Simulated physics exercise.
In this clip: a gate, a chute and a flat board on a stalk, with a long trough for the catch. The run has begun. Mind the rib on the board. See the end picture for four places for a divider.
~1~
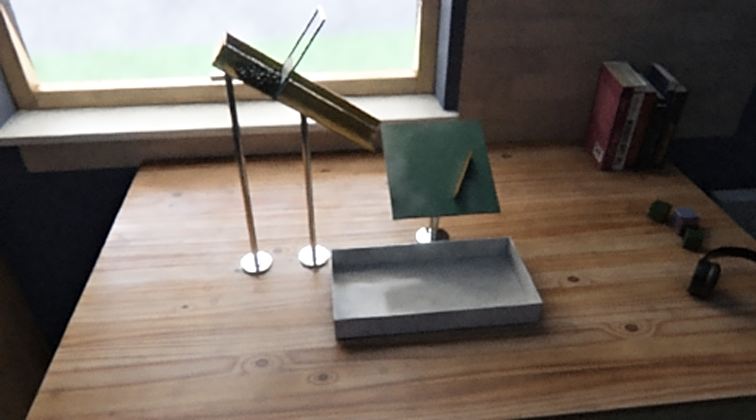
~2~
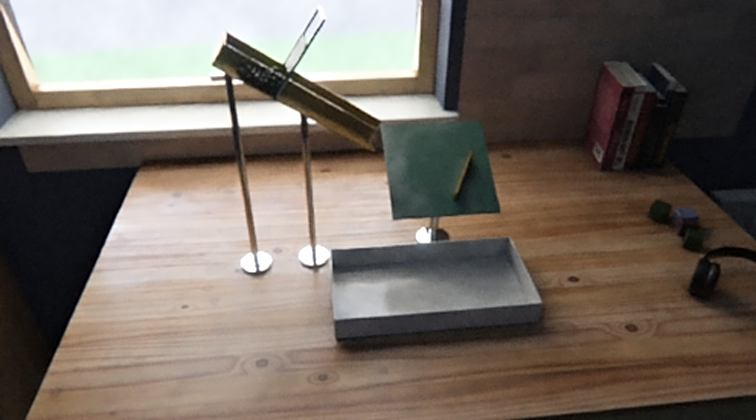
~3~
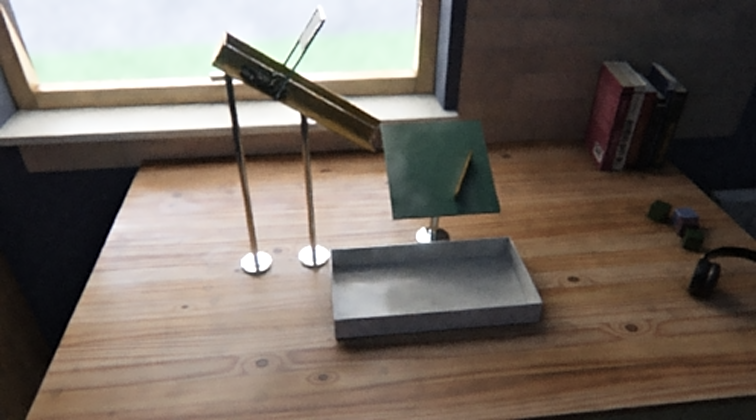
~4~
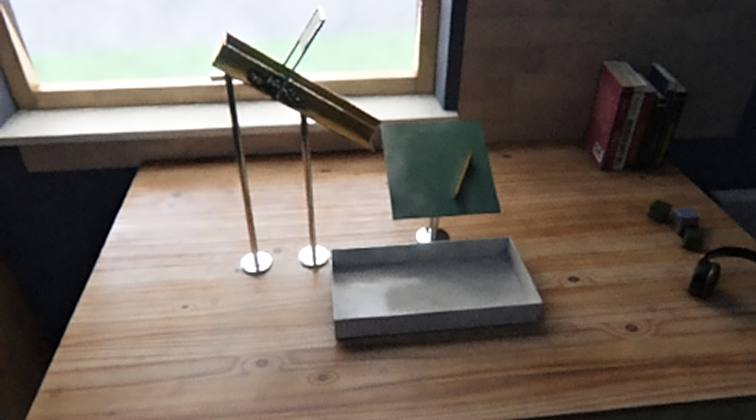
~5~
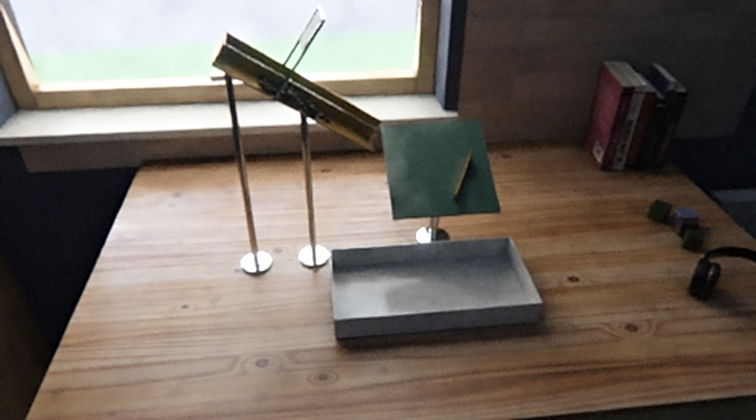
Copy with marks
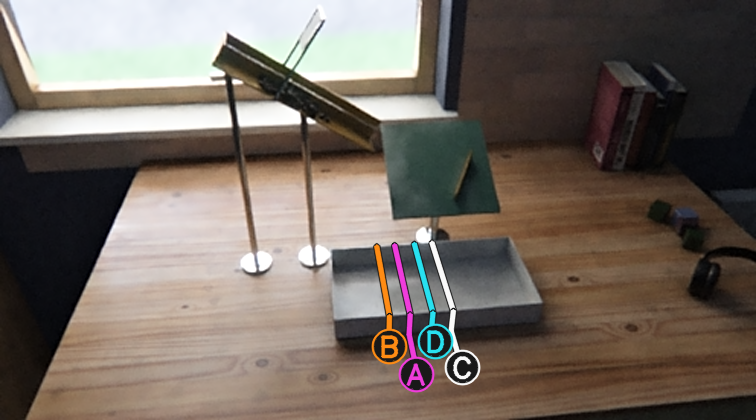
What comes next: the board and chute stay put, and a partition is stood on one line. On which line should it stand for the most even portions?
Use line C.
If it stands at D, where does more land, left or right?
More lands on the right.
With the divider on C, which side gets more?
More lands on the right.
On the marked copy, line A crosses the front rim at (409, 313); line B crosses the front rim at (389, 315); line C crosses the front rim at (453, 310); line D crosses the front rim at (432, 311).
For line A, of what is caught, not one piece on the left of the divider, every piece on the right.
For line B, of what is caught, not one piece on the left of the divider, every piece on the right.
For line C, of what is caught, roughly a third on the left of the divider, roughly two thirds on the right.
For line D, of what is caught, just a few on the left of the divider, almost all on the right.
